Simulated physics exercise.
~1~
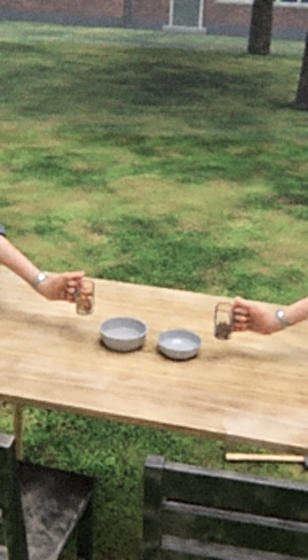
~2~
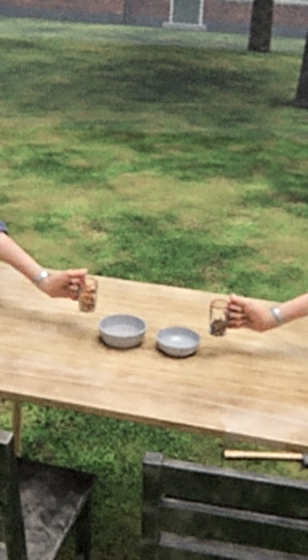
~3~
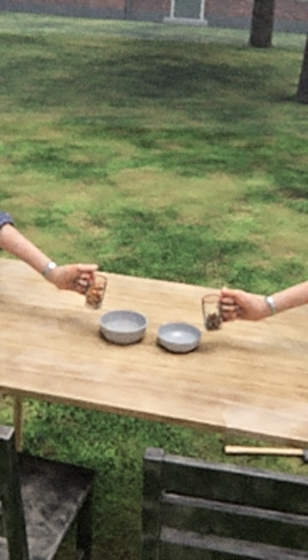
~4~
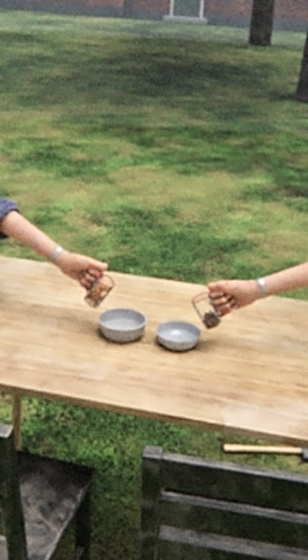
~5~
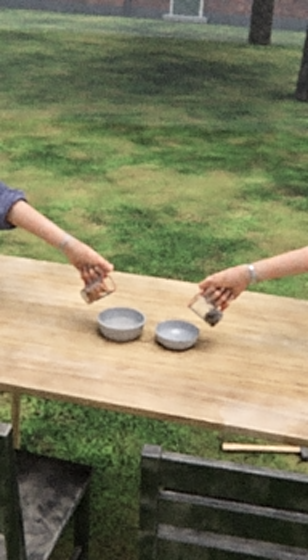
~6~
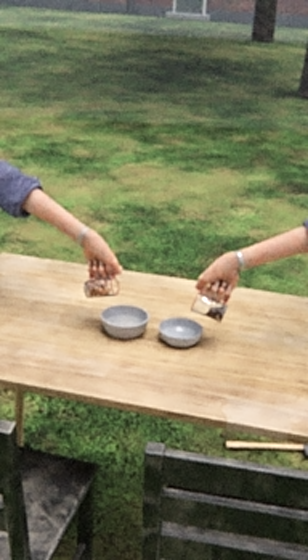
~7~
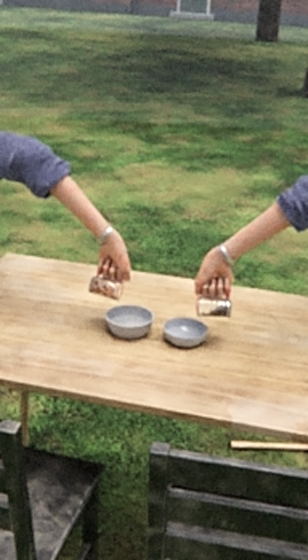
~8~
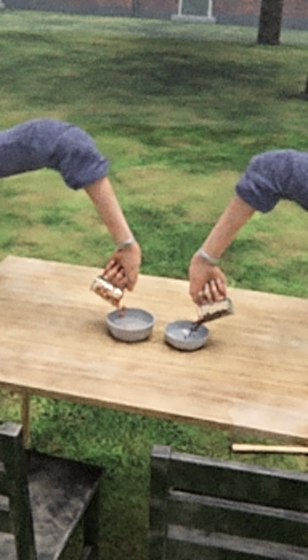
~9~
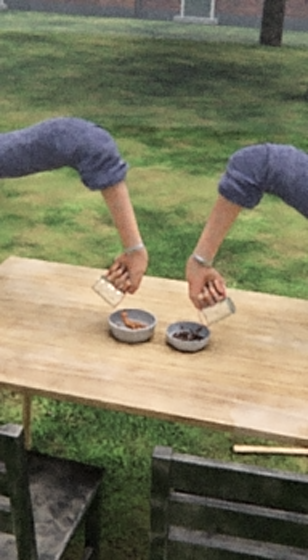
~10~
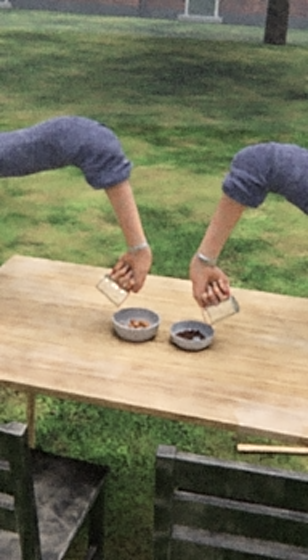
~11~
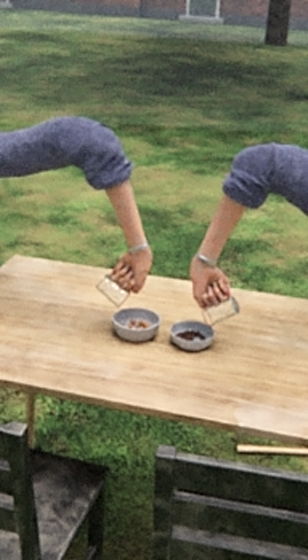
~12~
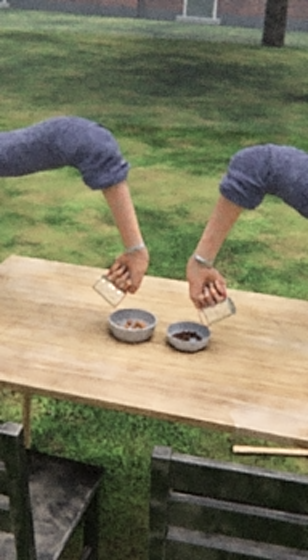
On a grassy lawn with tree trunks and a brick building behind, a pale wooden table stands near dark chairs, holding two empty grey dishes. Two hands reach in from opposite sides, each gripping a small clear cup of little pieces. They move the cups inward and tilt them gradually over the dishes, the contents staying inside even as the cups lie sideways. Then the pieces spill out, reddish-brown ones into the left dish and darker ones into the right. The hands hold the emptied cups tipped over, and every piece rests inside the dishes, with none on the table.
